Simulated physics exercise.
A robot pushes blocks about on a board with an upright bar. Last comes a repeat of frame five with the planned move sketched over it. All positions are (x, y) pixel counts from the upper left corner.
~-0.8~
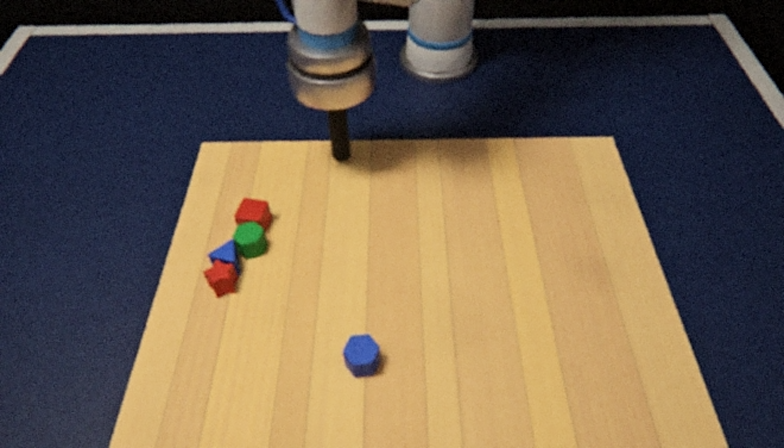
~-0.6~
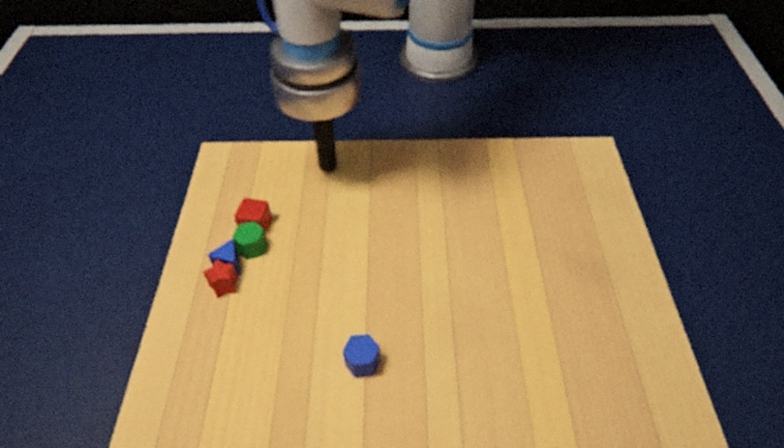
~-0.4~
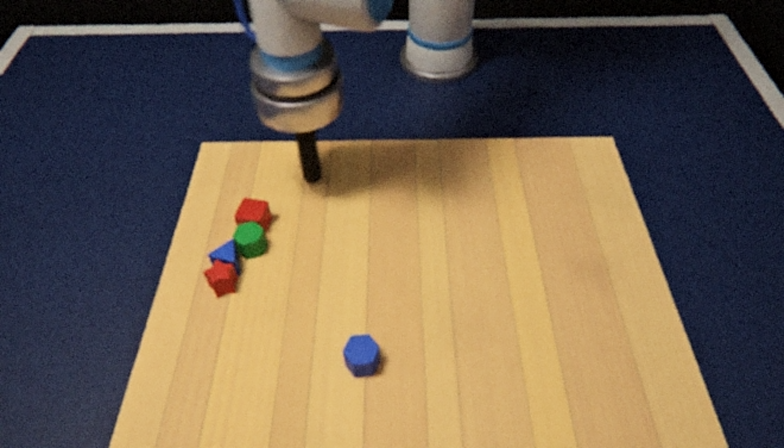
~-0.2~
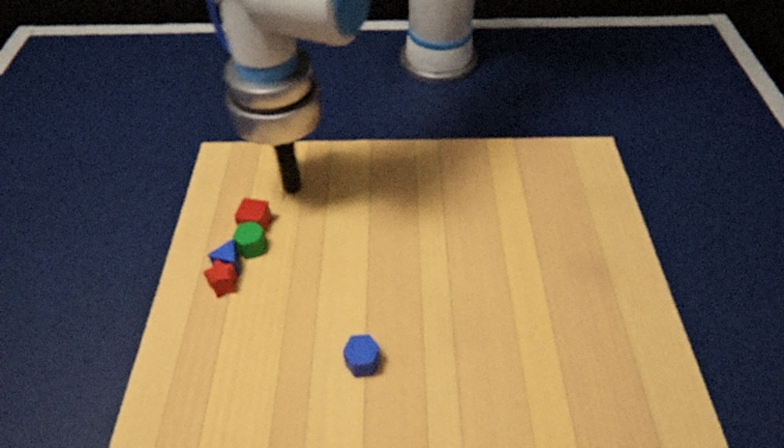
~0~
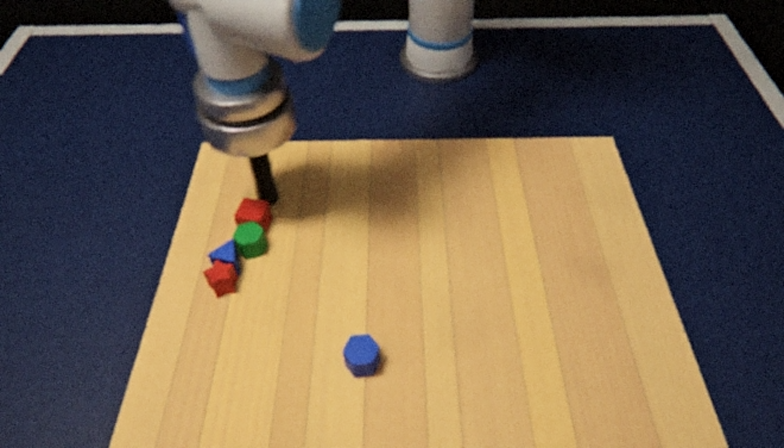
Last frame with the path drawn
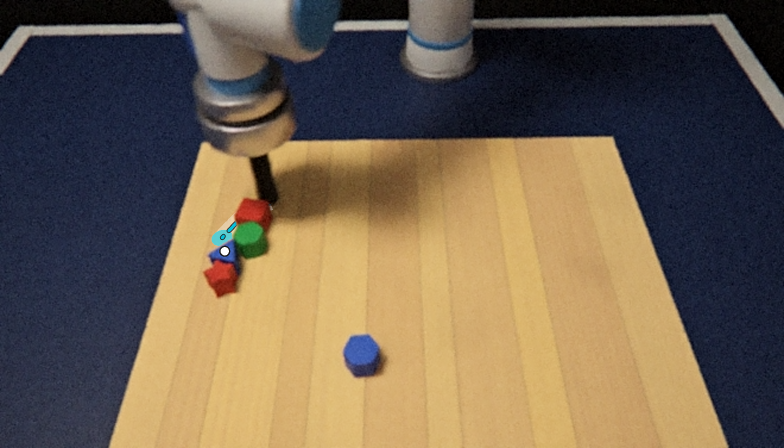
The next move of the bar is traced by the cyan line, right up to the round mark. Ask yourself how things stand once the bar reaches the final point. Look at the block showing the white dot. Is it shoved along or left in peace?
That block is shifted.
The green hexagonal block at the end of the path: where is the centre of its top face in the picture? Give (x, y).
It ends at (256, 245).
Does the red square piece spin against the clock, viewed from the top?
Yes, I think so.
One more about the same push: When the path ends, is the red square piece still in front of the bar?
No.
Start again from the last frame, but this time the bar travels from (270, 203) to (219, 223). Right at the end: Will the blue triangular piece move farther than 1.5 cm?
No, it doesn't check out.
Path on the board, from (270, 203) by way of (250, 210) and (236, 223) to (222, 238); the dot is on the blue triangular piece.
On the path given first. Halfway along, bar (241, 212); green hexagonal block (250, 238); red square piece (242, 218), turned 40° anticlockwise.
At the end, bar (220, 233); red star block (215, 277); blue triangular piece (225, 258), turned 15° clockwise; green hexagonal block (256, 245), turned 35° anticlockwise; red square piece (236, 232), turned 70° anticlockwise.
